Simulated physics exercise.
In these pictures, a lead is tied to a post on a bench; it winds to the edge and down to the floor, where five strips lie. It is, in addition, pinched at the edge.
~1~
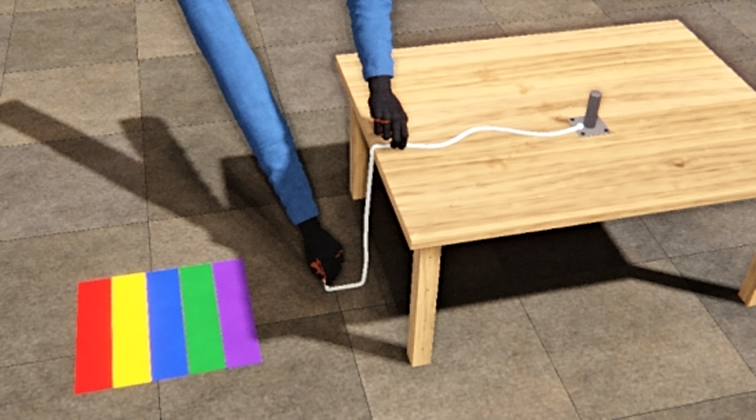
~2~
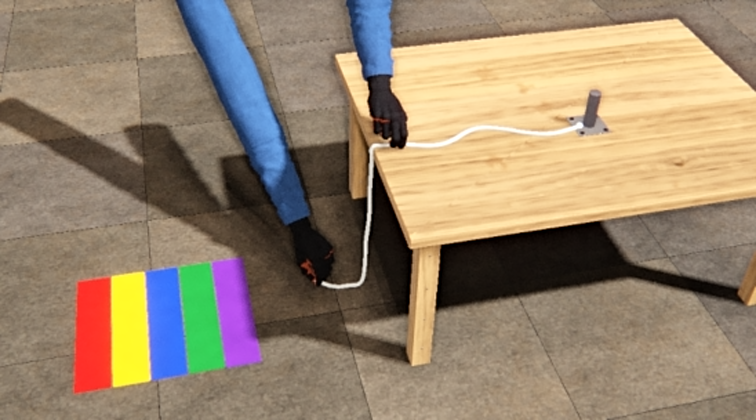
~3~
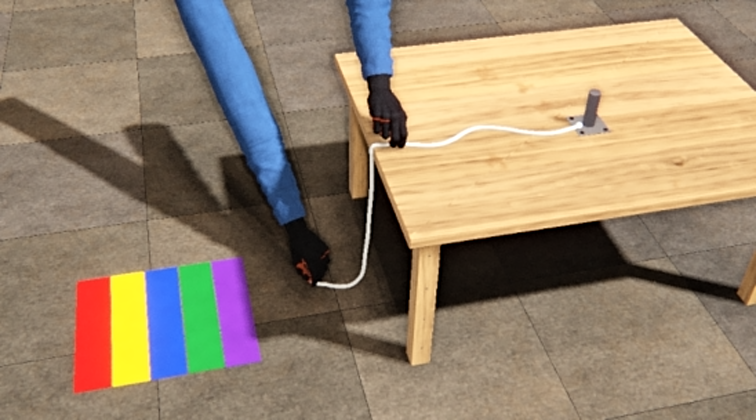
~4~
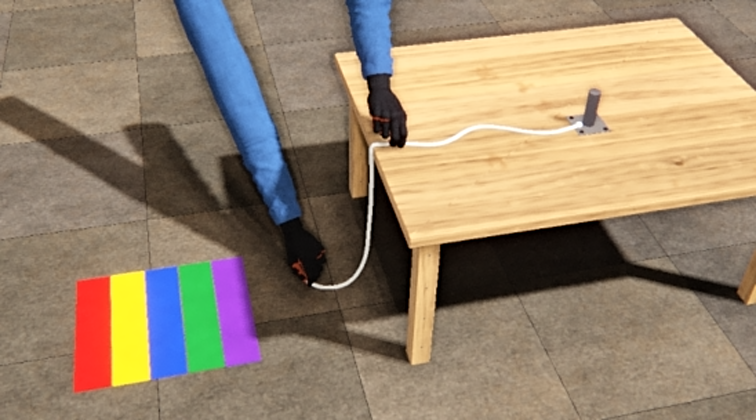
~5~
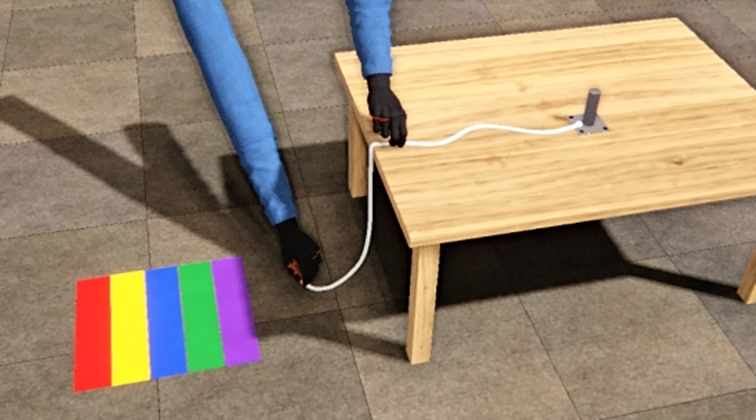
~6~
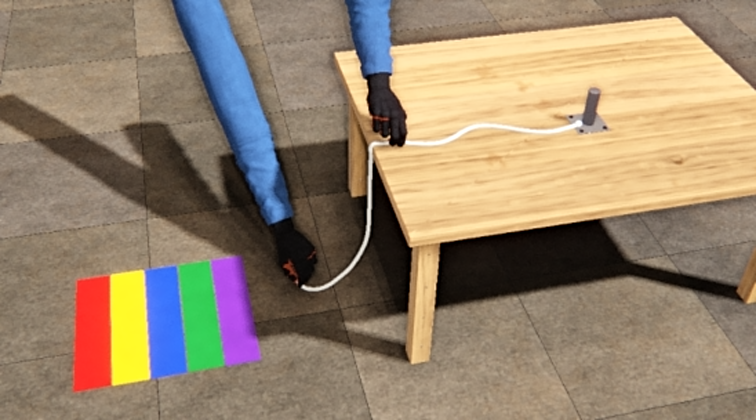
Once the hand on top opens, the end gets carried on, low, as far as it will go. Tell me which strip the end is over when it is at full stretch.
It is over the green strip.
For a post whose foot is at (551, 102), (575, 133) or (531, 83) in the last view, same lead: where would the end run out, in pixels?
About (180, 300), (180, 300) and (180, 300).
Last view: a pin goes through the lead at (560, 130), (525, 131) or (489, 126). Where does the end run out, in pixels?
Going through the three tries, you get (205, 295), (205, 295) and (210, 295).
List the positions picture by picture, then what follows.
The first picture shows end (325, 280); purple (241, 344); green (205, 350); blue (169, 357); yellow (131, 363); red (94, 369).
The second picture shows end (316, 281); lead through (554, 134) (481, 128) (420, 146) (371, 170) (369, 223) (364, 274).
The third picture shows end (311, 281).
The fourth picture shows end (307, 281); lead through (553, 133) (481, 127) (420, 145) (371, 169) (369, 222) (358, 272).
The fifth picture shows end (303, 282).
The sixth picture shows end (298, 282); lead through (553, 132) (480, 126) (419, 144) (370, 169) (369, 221) (348, 271).
Soon after, end near (264, 287); short of the strips.
After that, end near (224, 293); over purple.
At the stop, end near (202, 297); over green. It gets as far as the green strip.
